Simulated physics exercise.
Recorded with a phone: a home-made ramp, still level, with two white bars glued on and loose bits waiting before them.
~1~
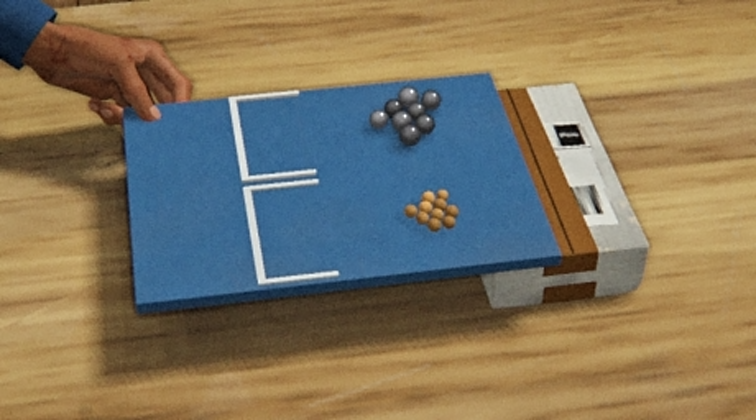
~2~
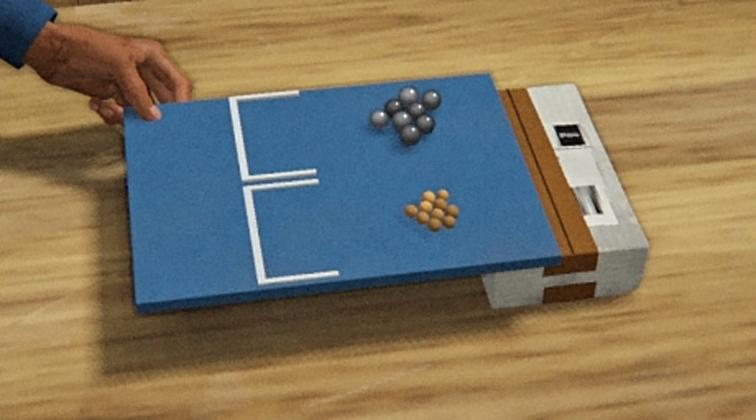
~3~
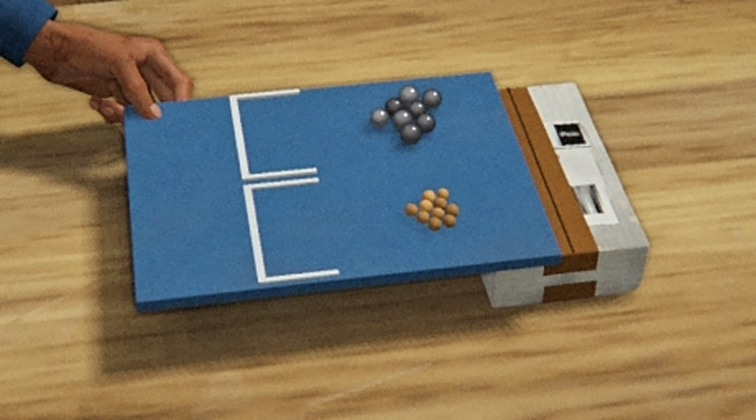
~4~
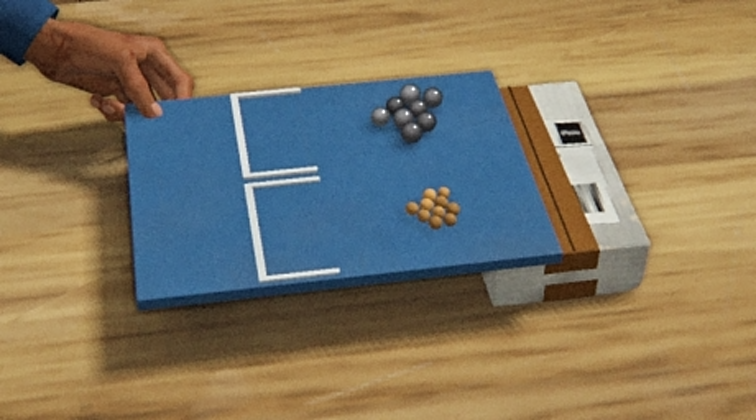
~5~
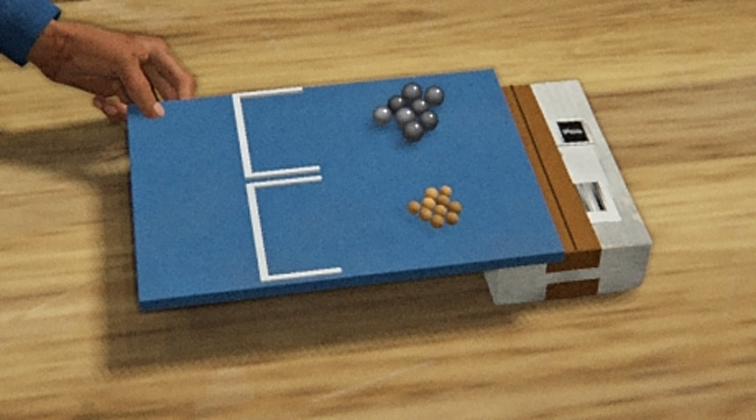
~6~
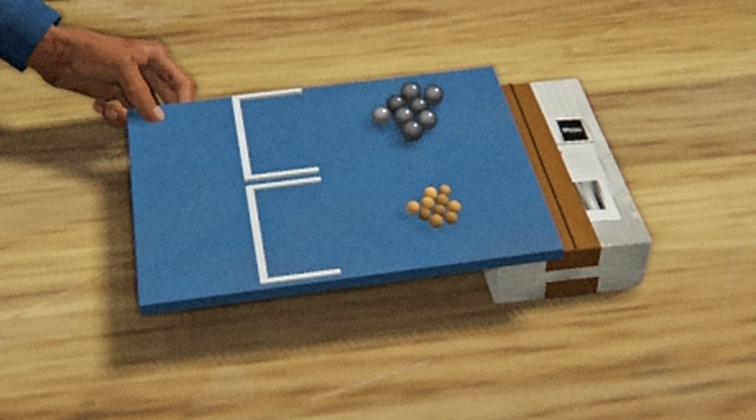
A blue board sat nearly flat on a white and brown box, a hand at its left end, while grey balls and smaller tan beads stayed clustered on top and almost nothing moved.
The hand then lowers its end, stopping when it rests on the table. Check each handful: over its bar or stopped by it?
Near handful: Over; far handful: Over.
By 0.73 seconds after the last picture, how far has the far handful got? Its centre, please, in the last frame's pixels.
I'd mark it somewhere close to (224, 155).
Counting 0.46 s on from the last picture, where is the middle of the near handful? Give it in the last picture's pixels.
I'd place its centre close to (379, 227).
Then, 0.20 s after the last picture, board sloping at 6°; near handful where it was; far handful where it was.
Then, 0.46 s after the last picture, board sloping at 10°; near handful on its way down; far handful on its way down.
Then, 0.73 s after the last picture, board resting at 11°; near handful about half past its bar; far handful about two thirds past its bar.
By the end, board resting at 11°; near handful nearly all past its bar; far handful all past its bar.
